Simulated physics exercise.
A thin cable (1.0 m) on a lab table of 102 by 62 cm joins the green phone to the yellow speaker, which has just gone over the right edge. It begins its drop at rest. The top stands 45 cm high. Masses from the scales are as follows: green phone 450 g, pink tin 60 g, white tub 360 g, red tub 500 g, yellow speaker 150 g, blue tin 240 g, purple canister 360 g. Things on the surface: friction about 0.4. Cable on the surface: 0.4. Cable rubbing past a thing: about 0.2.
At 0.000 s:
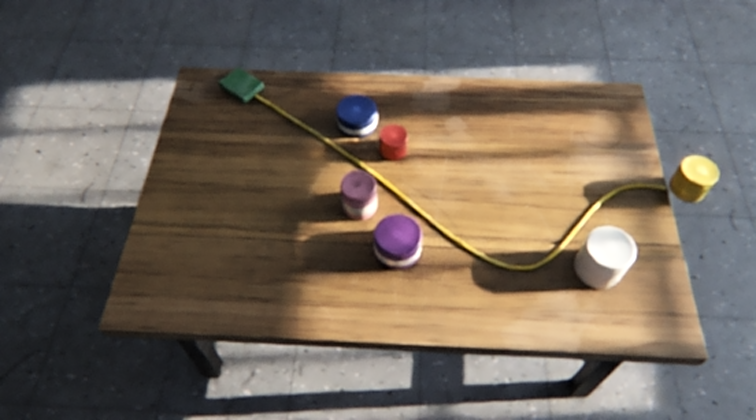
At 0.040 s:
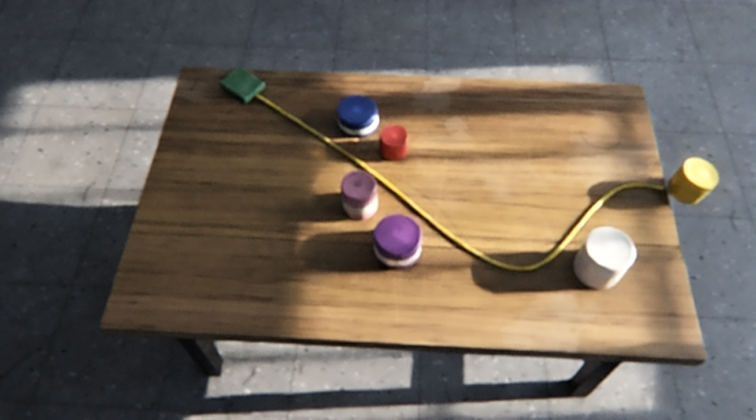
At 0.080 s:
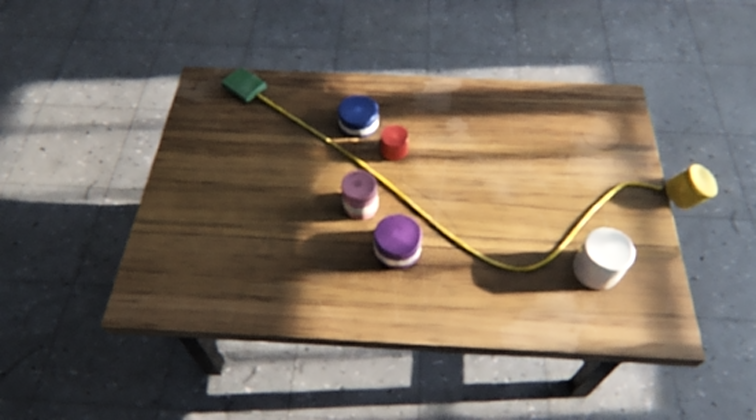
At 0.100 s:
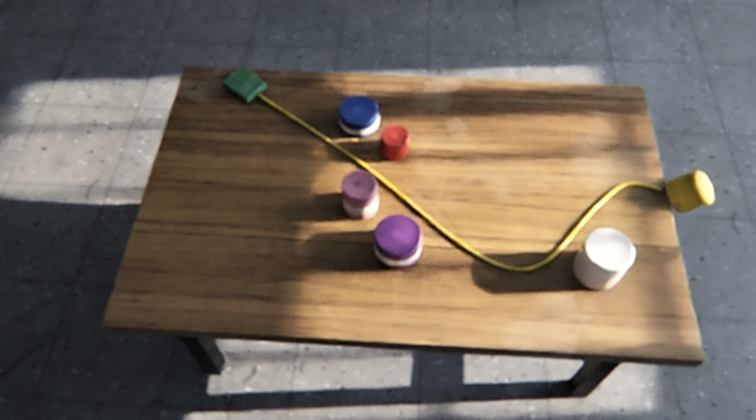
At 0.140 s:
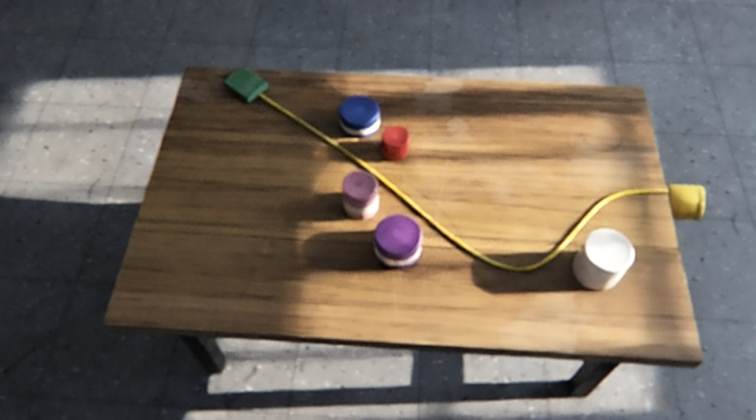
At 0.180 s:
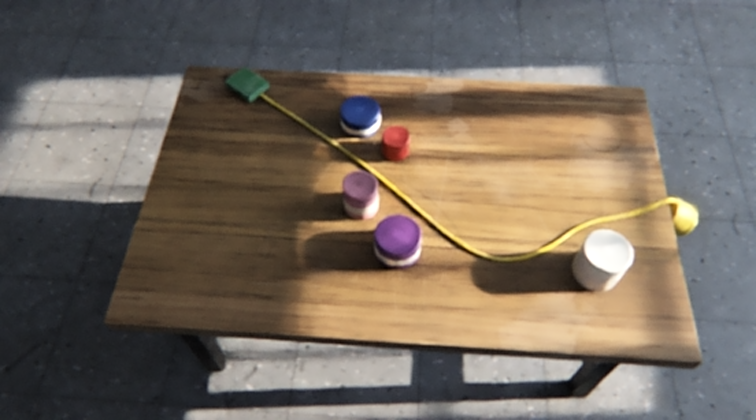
Yellow cylinder tipping and sinking slightly beside a wooden table's right edge, the attached yellow cable shifting near a white tub.
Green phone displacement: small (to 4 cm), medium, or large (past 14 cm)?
Small.
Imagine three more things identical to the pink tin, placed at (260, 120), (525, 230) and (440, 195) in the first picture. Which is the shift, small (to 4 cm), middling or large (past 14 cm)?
In that order we get a slight shift, a big shift and a moderate shift.
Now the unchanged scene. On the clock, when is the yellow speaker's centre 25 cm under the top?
Not at all.
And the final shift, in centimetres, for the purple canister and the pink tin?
Approx. final shift - purple canister: 0 cm; pink tin: 0 cm.
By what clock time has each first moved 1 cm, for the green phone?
Estimate for the green phone: Near 0.34 seconds.
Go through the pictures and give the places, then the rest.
Green phone (241, 82); cable runs through (617, 191) (552, 256) (450, 235) (294, 120), in the first picture.
Yellow speaker (699, 172); cable runs through (616, 190) (450, 235) (295, 120), in the second picture.
Yellow speaker (691, 187); cable runs through (615, 190) (450, 235) (296, 120), in the third picture.
Yellow speaker (689, 192); cable runs through (615, 190) (450, 235) (297, 120), in the fourth picture.
Yellow speaker (684, 203); cable runs through (619, 194) (450, 236) (298, 120), in the fifth picture.
Green phone (247, 82); cable runs through (645, 209) (552, 245) (450, 236) (299, 120), in the sixth picture.
By 0.4 s, the cable's tail end at (270, 98); green phone 2 cm off its start, yellow speaker over the edge.
By 0.7 s, the cable's tail end at (270, 98); green phone 2 cm off its start, yellow speaker over the edge.
By 0.9 s, the cable's tail end at (270, 98); green phone 2 cm off its start at (254, 86), yellow speaker over the edge.
By 1.2 s, the cable's tail end at (270, 98); green phone 2 cm off its start, yellow speaker over the edge.
By 2.4 s, the cable's tail end at (270, 98); green phone 2 cm off its start at (254, 86), yellow speaker over the edge.
